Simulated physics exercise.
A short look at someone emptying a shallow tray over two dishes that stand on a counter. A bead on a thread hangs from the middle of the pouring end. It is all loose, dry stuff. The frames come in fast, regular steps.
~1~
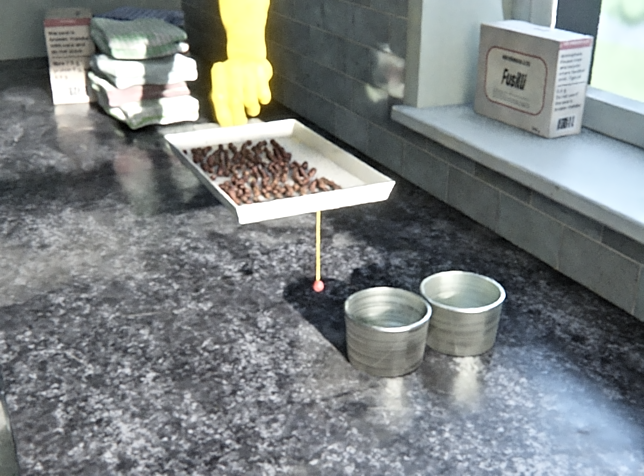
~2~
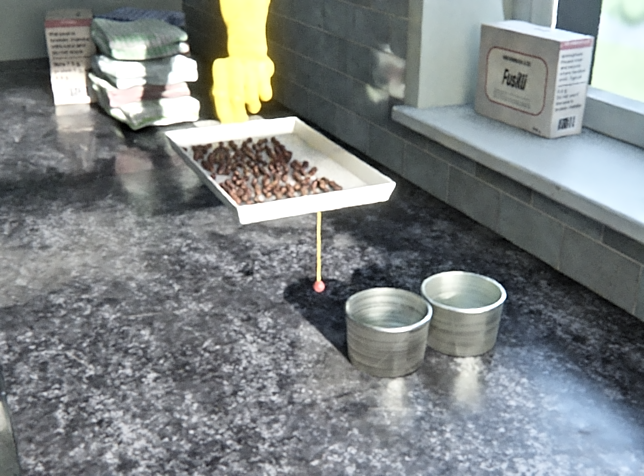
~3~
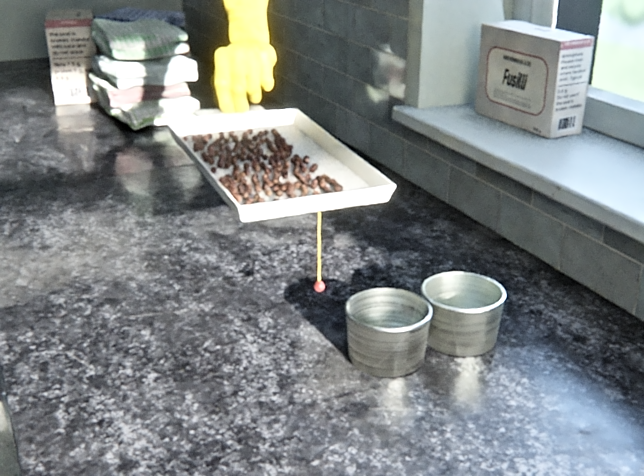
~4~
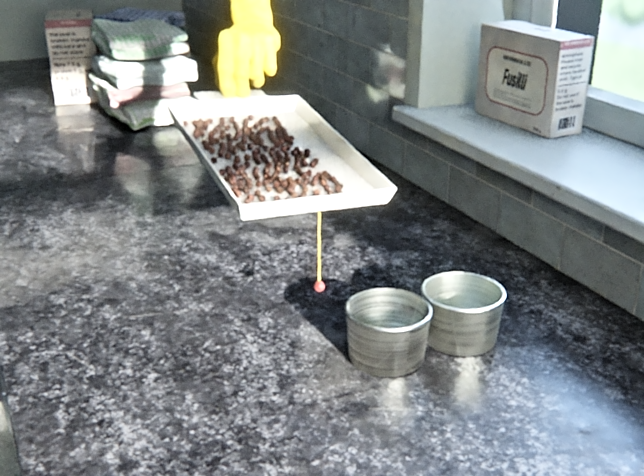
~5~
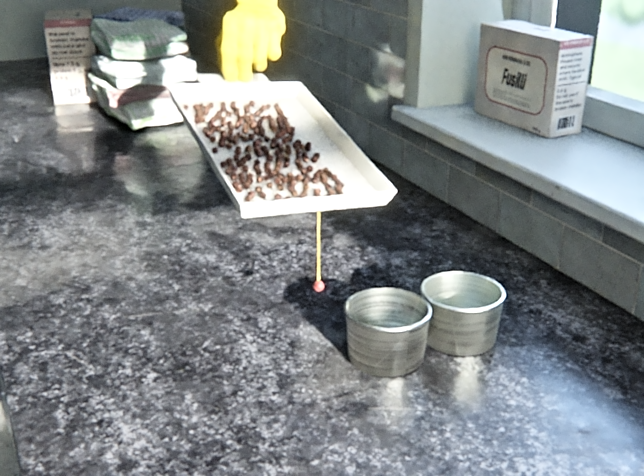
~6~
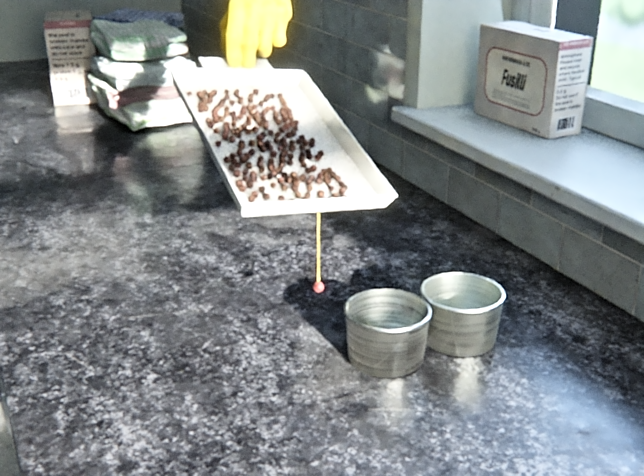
A yellow-gloved hand raises the far end of a shallow tray of brown berries.
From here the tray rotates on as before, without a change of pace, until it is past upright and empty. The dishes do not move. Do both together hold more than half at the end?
The two hold the larger part of the load.
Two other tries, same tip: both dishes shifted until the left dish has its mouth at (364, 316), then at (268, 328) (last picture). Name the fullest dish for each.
At the first place the left one, at the second the right one.
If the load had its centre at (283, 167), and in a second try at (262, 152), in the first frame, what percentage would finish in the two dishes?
First some 80, then 80 per cent.
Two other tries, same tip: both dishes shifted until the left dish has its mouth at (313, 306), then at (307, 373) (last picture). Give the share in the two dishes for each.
First some 70, then 0 per cent.
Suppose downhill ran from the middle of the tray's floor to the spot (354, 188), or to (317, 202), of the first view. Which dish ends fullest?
The first try: The dish on the left. The second: The left one.
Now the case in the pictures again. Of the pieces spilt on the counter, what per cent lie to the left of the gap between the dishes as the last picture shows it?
Some 70 per cent.
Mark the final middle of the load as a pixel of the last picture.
Around (390, 347).
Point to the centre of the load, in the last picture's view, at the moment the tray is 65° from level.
At about (358, 201).
Shortly afterwards, tray tipped steeply; the bulk on the tray; a little in the left dish; only a few in the right dish; only a few outside both; a little in the air.
Next, tray tipped past a quarter turn; a little on the tray; near two thirds in the left dish; a little in the right dish; a little outside both; a little in the air.
Some moments later, tray tipped past a quarter turn; the bulk in the left dish; a little in the right dish; near a quarter outside both.
In the end, tray tipped past a quarter turn; the bulk in the left dish; a little in the right dish; near a quarter outside both.
